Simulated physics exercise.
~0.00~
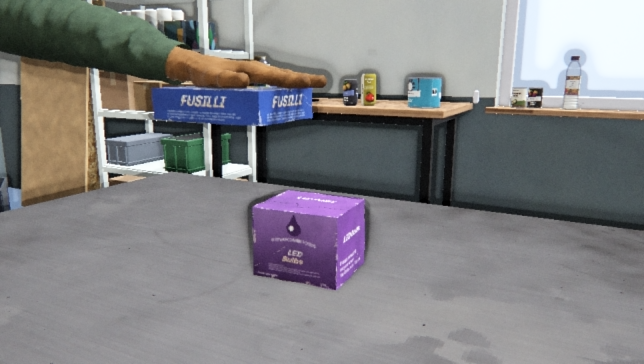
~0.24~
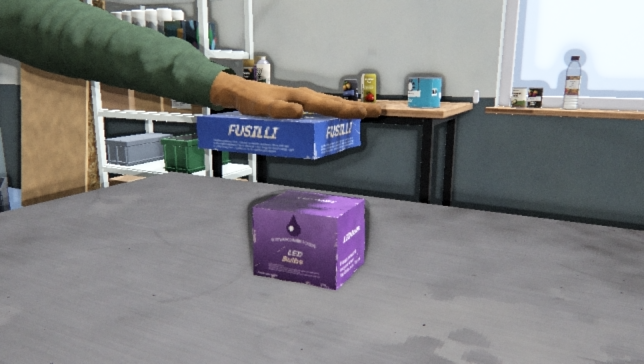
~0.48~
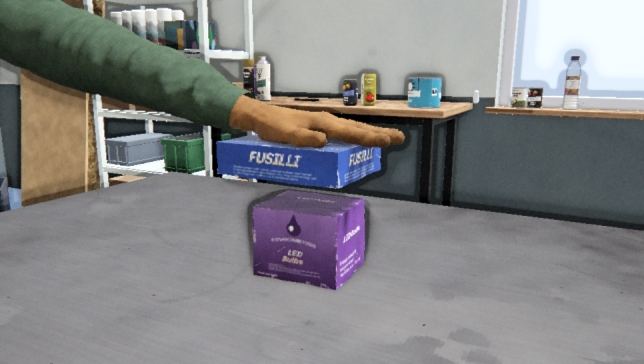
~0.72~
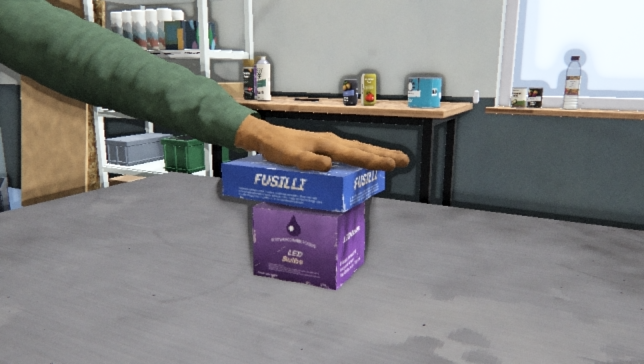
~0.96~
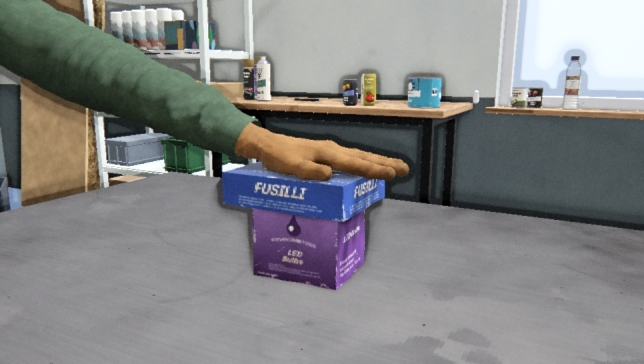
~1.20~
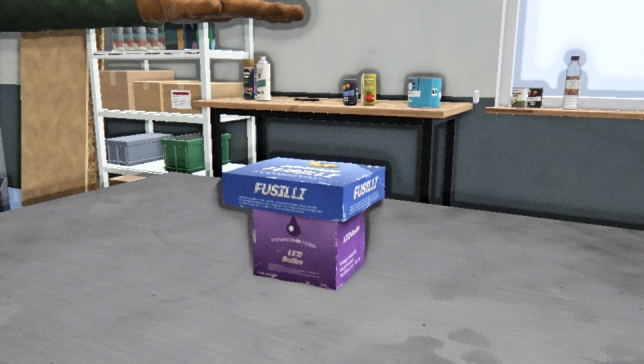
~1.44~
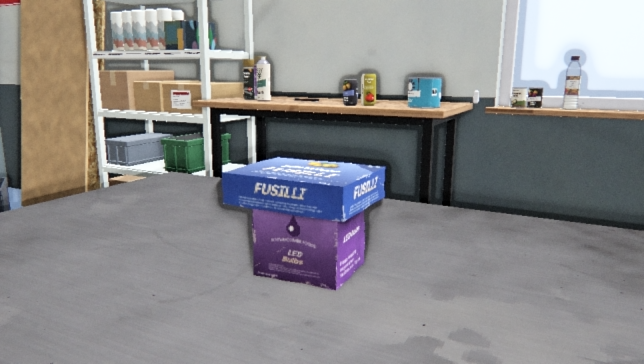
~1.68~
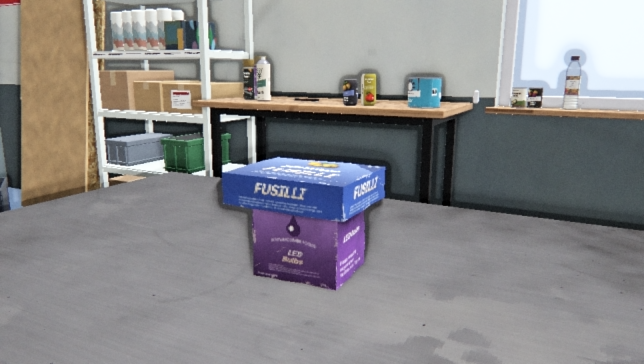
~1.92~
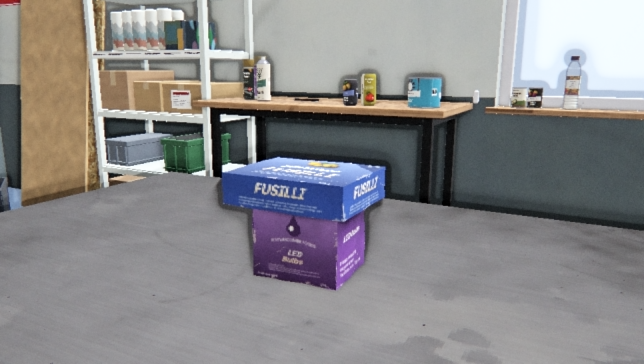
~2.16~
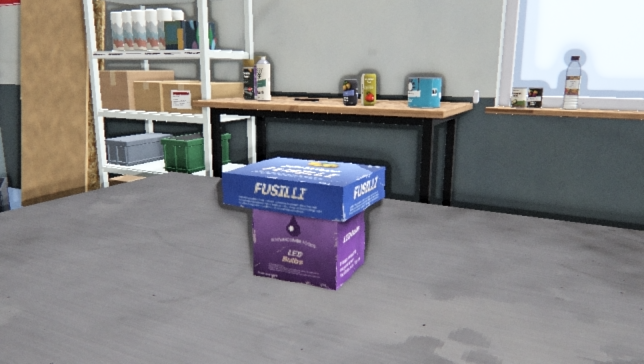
A hand lowering a blue fusilli box onto a purple box on a grey table, then withdrawing as the stack stays balanced.
